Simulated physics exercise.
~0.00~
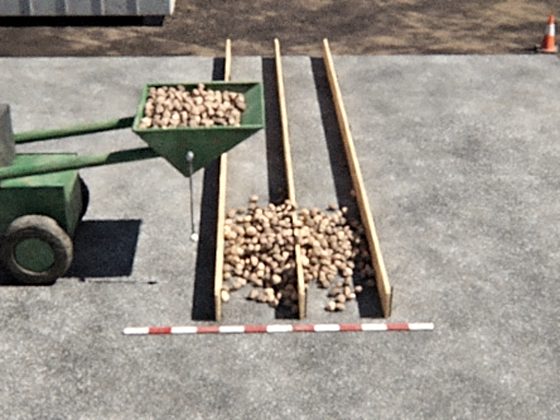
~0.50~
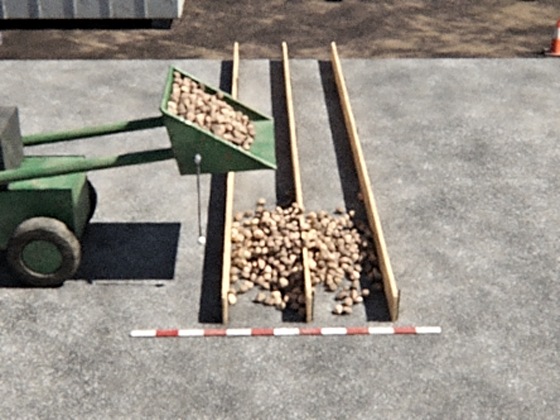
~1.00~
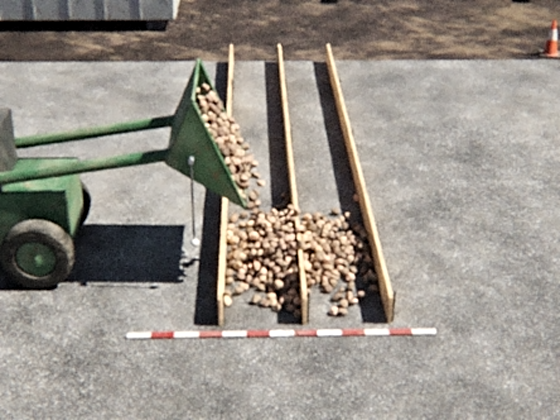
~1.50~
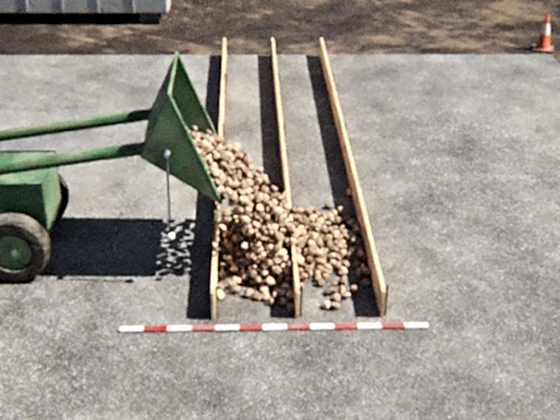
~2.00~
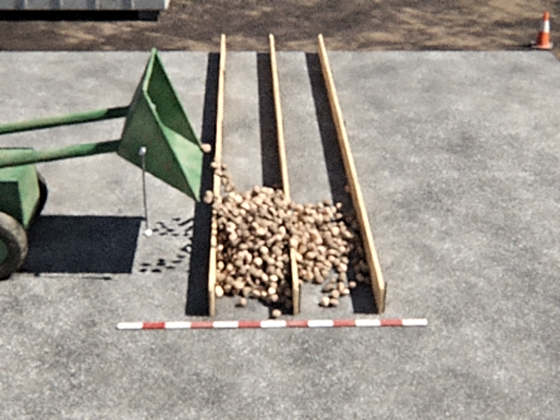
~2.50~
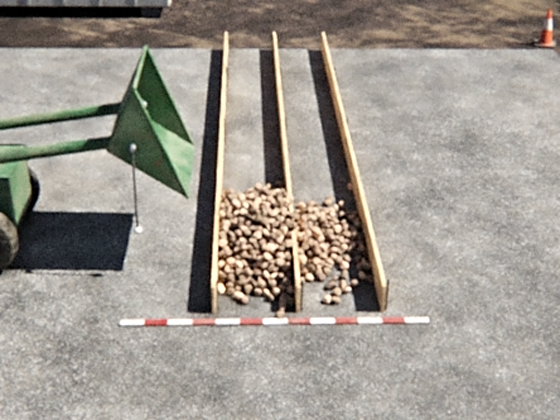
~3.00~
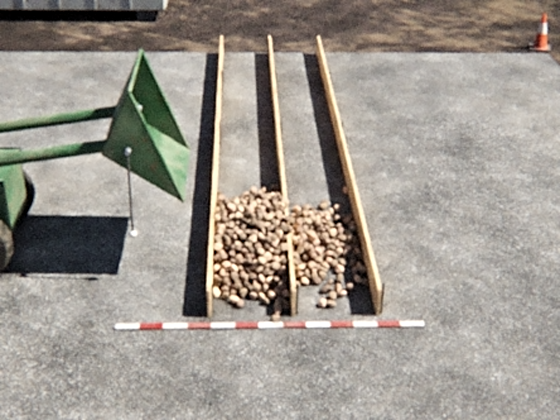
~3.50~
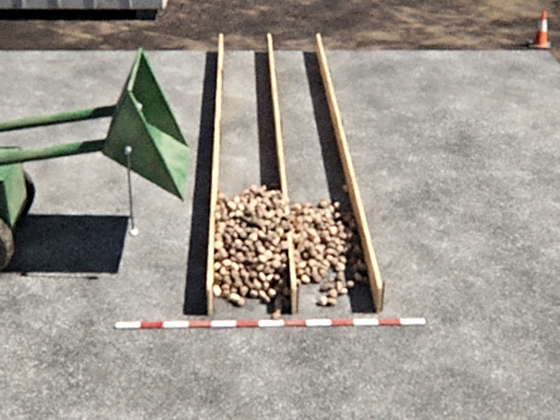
In the video, a green loader tips its bucket of brown stones toward a pile lying between three wooden boards, then backs away to the left as they pour out, mostly into the near bay, leaving the bucket empty and tilted beside a larger heap.
